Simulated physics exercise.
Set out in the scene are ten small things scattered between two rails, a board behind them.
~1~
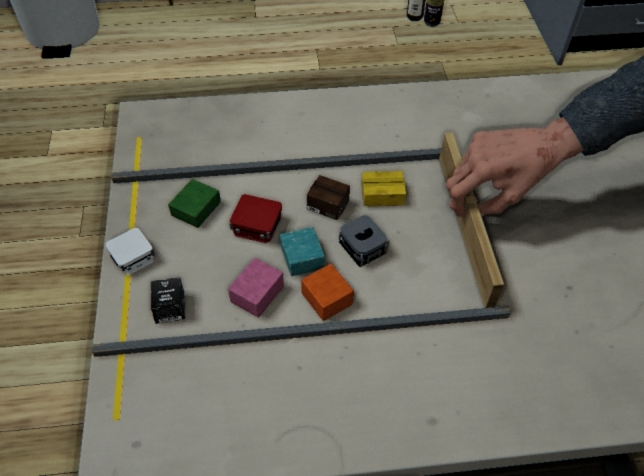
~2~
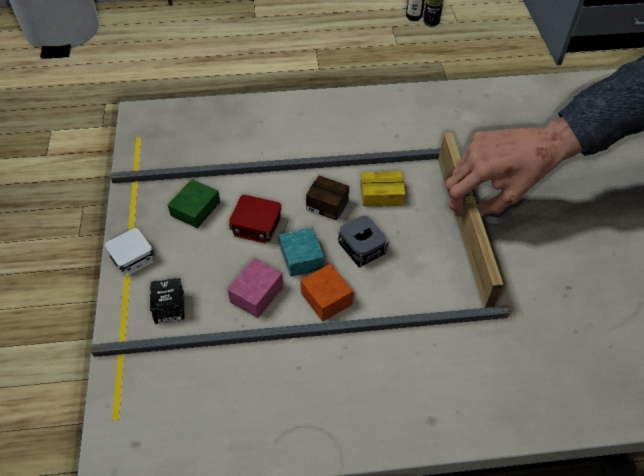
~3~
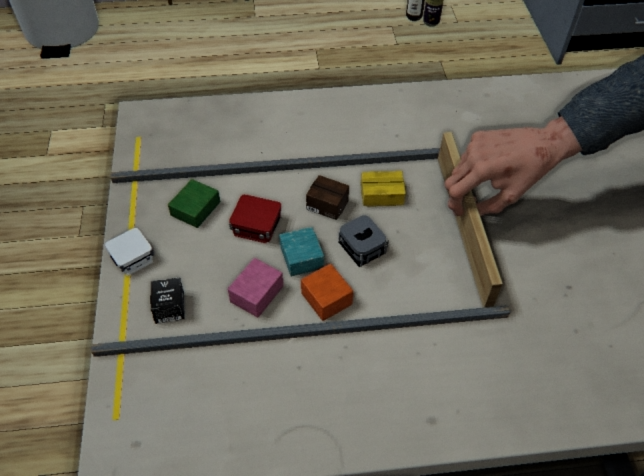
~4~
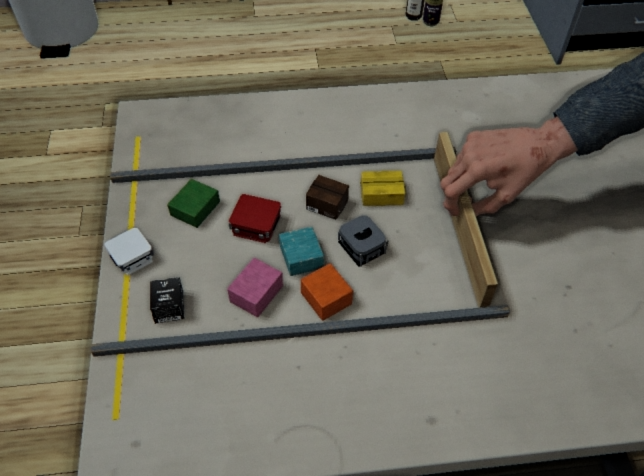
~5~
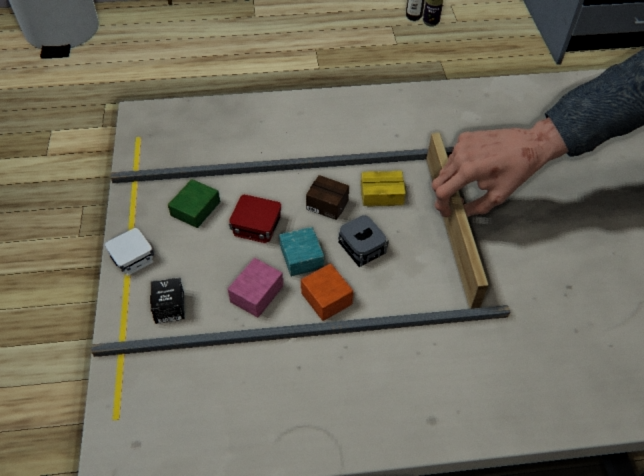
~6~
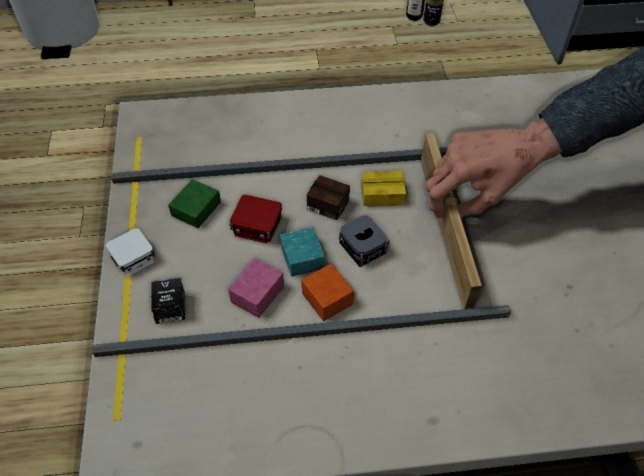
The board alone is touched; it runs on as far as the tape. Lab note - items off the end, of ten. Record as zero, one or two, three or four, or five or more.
Five or more slip off.
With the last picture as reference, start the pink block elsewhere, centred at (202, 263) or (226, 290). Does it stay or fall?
In the two tries the pink block ends up below and ends up below, in that order.
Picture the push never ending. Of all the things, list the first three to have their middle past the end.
First the white case, then the red case, then the black box.
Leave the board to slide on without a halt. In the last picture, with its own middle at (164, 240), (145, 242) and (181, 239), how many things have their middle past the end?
4; 7; 3.
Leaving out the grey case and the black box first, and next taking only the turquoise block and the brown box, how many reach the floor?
Count of fallen: 5 / 5.
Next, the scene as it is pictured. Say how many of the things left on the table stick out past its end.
In total, 3 of them.
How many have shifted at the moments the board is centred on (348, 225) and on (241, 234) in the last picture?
At first I count 5, and then 10.
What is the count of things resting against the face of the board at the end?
Number: 3.
Early on, none off yet; white case at rest near (131, 253); black box at rest near (168, 301); green block at rest near (195, 203).
A while later, none off yet; white case moving near (124, 254); black box at rest near (168, 301); green block moving near (190, 202).
Further along, one off so far; white case down on the floor near (144, 449); black box travelled well along near (86, 309); green block travelled well along near (110, 209).
Finally, the number that fall off is five or more; lost, brown box, turquoise block, red case, pink block, green block, black box and white case.
